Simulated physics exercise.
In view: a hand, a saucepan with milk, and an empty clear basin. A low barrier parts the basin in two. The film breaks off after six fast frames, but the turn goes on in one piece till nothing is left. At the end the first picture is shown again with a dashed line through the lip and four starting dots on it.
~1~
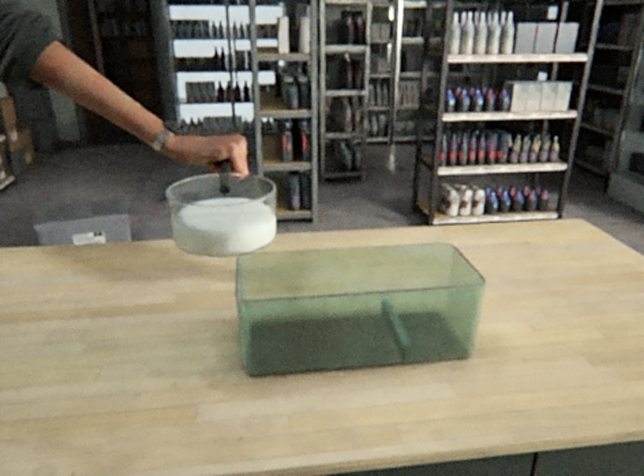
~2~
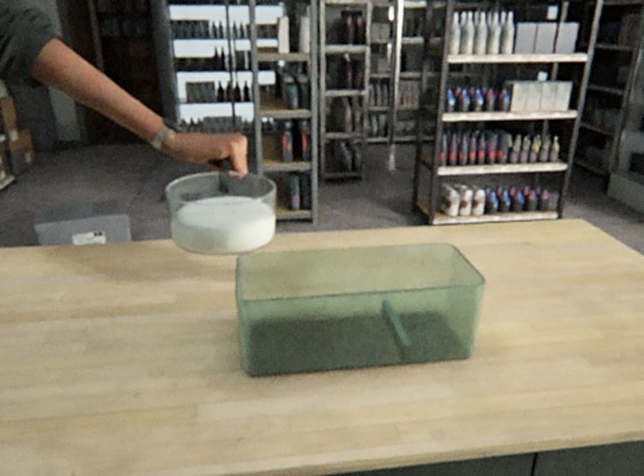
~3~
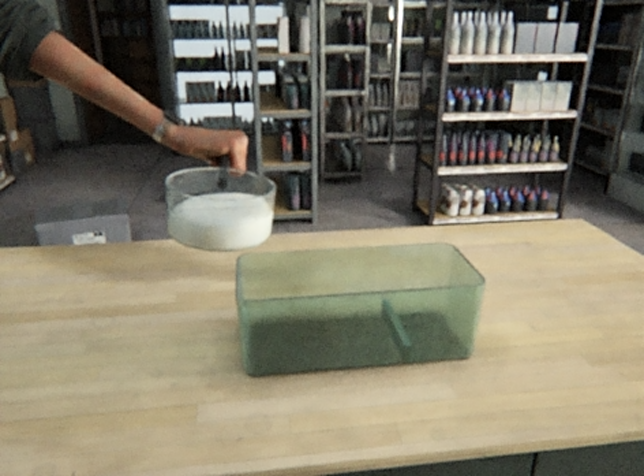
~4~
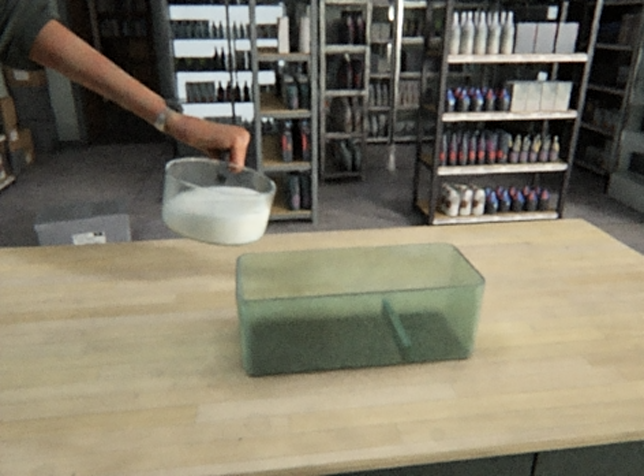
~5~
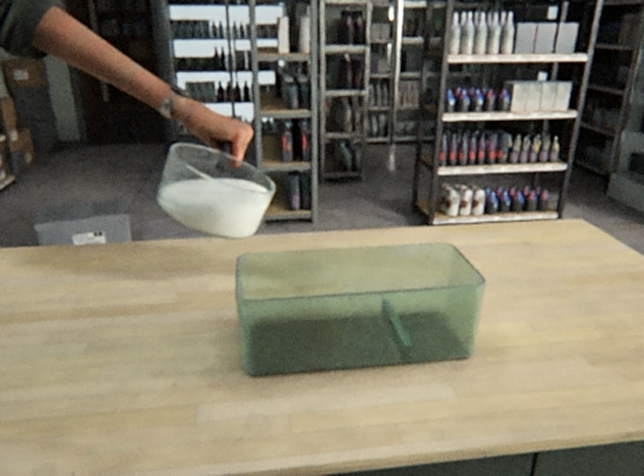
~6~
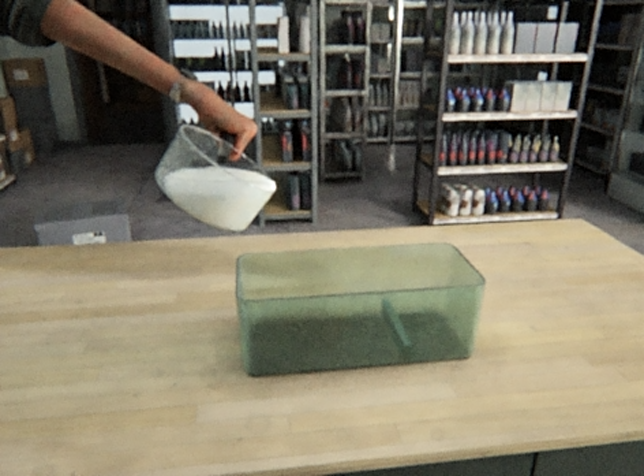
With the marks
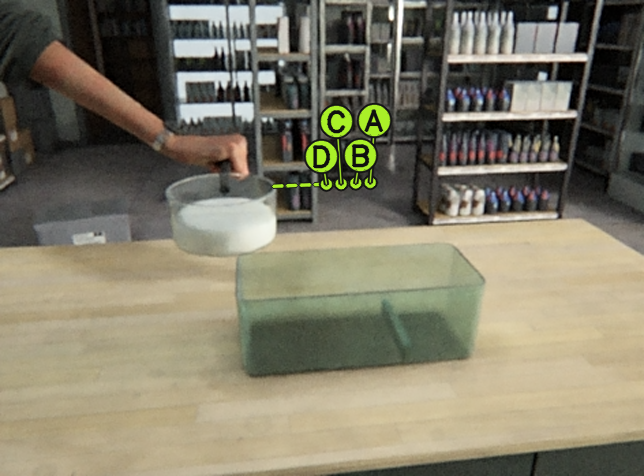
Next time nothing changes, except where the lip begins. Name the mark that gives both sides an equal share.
I would pick spot D.
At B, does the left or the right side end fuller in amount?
The right one.
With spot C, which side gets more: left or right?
The right side.
In lime, A at (370, 182); B at (355, 183); C at (341, 183); D at (326, 184).
If A is chosen, about 23 % ends left of the wall and 75 % right of it.
If B is chosen, about 20 % ends left of the wall and 80 % right of it.
If C is chosen, about 22 % ends left of the wall and 77 % right of it.
If D is chosen, about 52 % ends left of the wall and 47 % right of it.
